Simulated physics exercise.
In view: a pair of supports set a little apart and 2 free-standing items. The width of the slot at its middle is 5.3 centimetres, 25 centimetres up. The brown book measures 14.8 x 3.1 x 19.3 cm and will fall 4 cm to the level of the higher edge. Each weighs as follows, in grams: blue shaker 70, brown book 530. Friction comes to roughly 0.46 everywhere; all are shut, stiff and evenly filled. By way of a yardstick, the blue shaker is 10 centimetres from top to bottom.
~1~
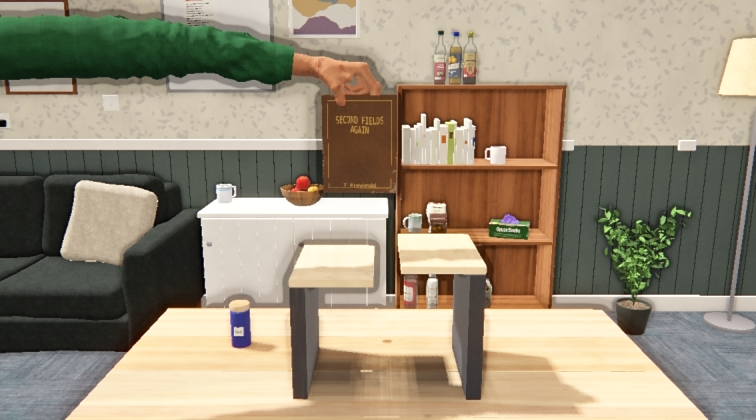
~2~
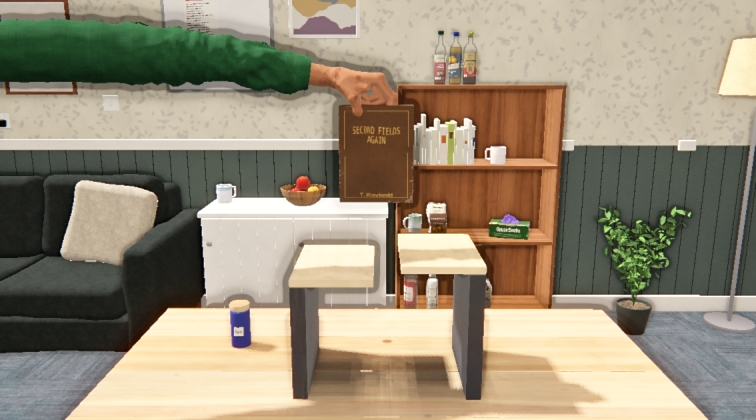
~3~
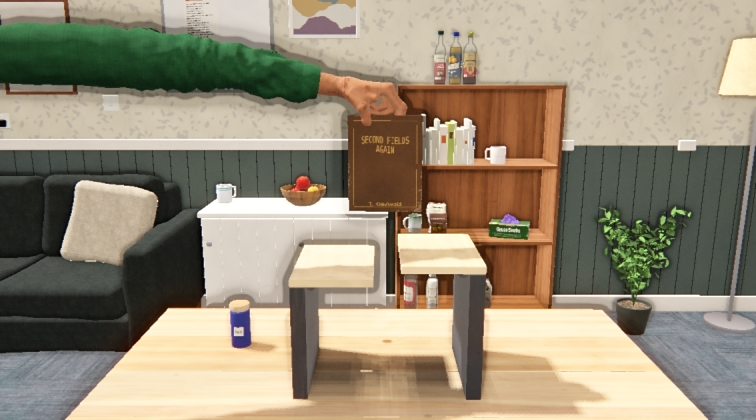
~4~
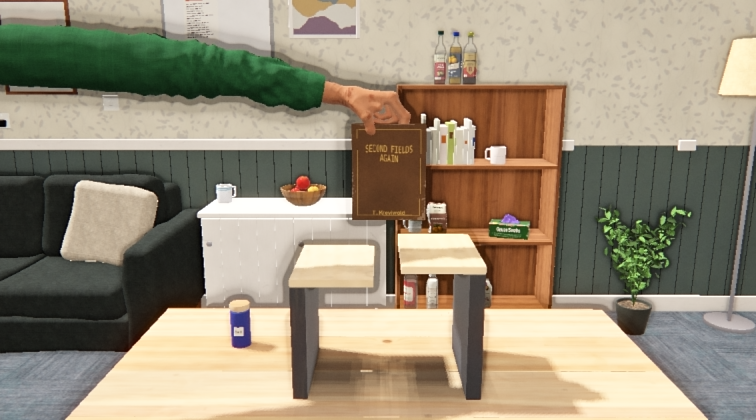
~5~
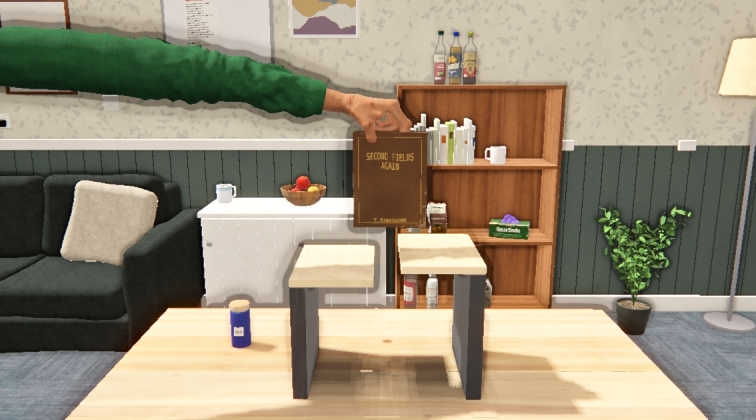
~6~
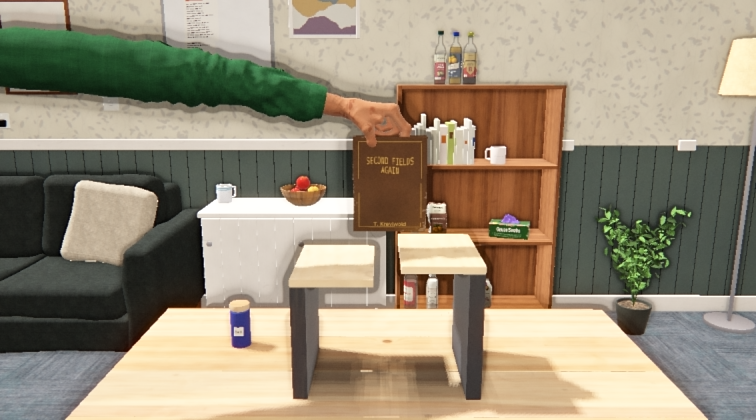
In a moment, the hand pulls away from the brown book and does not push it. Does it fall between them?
Once it settles it is supported.
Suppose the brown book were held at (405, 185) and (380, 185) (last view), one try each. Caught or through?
On the first try it does not get through, and on the second it does not get through.
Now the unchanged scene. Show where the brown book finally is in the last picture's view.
(377, 208).
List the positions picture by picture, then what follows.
In the first picture, 10 cm still to go; brown book (360, 144); blue shaker (241, 324).
In the second picture, 7 cm still to go; brown book (377, 154); blue shaker (241, 324).
In the third picture, 4 cm still to go; brown book (385, 163); blue shaker (241, 324).
In the fourth picture, 2 cm still to go; brown book (389, 172); blue shaker (241, 324).
In the fifth picture, 1 cm still to go; brown book (390, 180); blue shaker (241, 324).
The sixth picture shows held still over the gap; brown book (390, 184); blue shaker (241, 324).
Then, 0.30 s after the last picture, brown book leaning 14° near (379, 207).
Then, 0.70 s after the last picture, brown book leaning 13° near (380, 206).
At rest, not toppled but over 4 cm from the start, brown book; blue shaker in place, give or take 4 cm. Seen from the same camera at the end, brown book near (377, 208). The book is caught.
